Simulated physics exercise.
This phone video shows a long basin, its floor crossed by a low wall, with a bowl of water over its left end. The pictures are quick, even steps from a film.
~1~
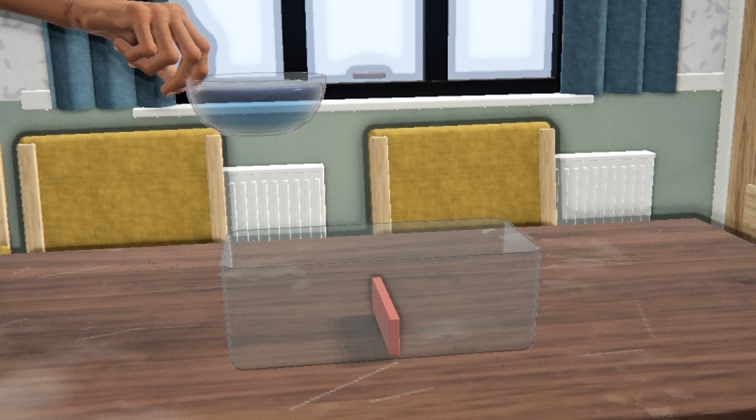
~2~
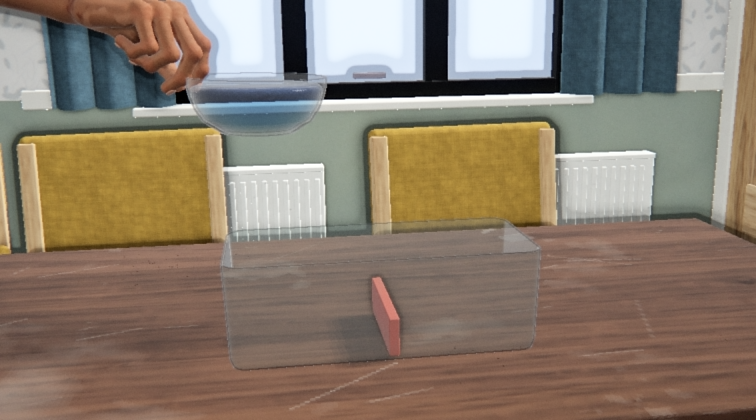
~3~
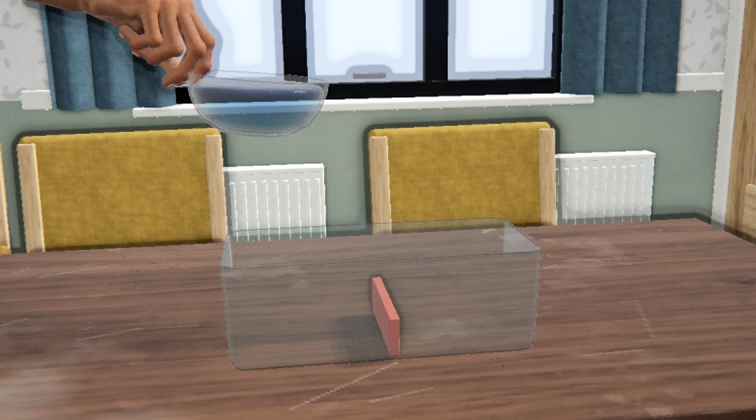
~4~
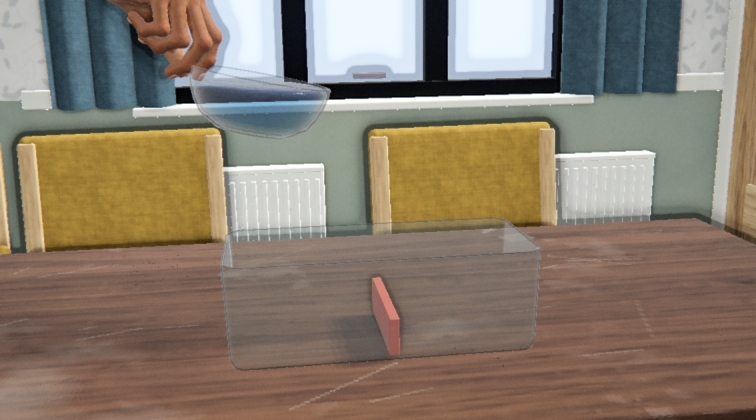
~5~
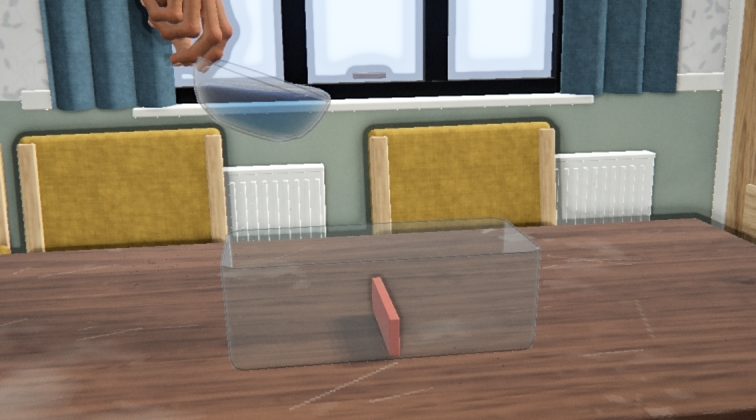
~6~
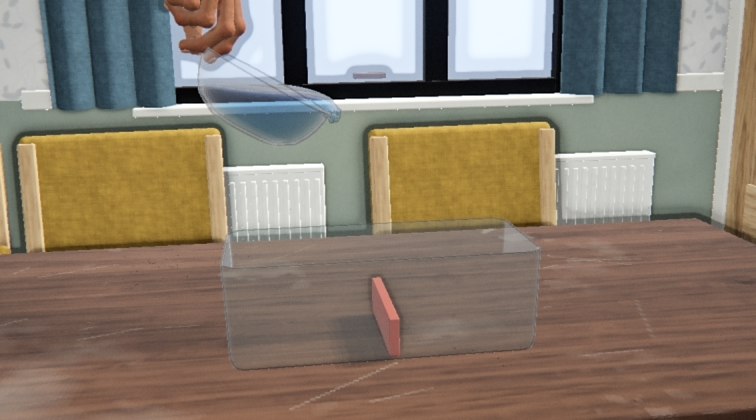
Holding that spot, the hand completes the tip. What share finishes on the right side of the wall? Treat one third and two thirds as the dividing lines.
Well, the amount right of the wall reaches a third without passing two thirds.
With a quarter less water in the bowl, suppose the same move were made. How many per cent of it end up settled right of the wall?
Roughly 35 percent.
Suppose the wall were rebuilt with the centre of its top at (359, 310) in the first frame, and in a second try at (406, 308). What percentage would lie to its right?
75 %, then 25 %.
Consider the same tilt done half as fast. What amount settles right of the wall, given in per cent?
It comes to some 65 in a hundred.
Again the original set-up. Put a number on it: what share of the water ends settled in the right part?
About 50 percent.
A moment on, the bowl is tipped on its side and 11 per cent is still to pour, 10 is left of the wall and 30 right of it.
Next, the bowl is tipped right over and 0 per cent is still to pour, 45 is left of the wall and 50 right of it.
Then the bowl is tipped right over and 0 per cent is still to pour, 48 is left of the wall and 50 right of it.
Later the bowl is tipped right over and 0 per cent is still to pour, 49 is left of the wall and 50 right of it.
Finally, 49 per cent lies left of the wall, 50 right of it and 2 outside.
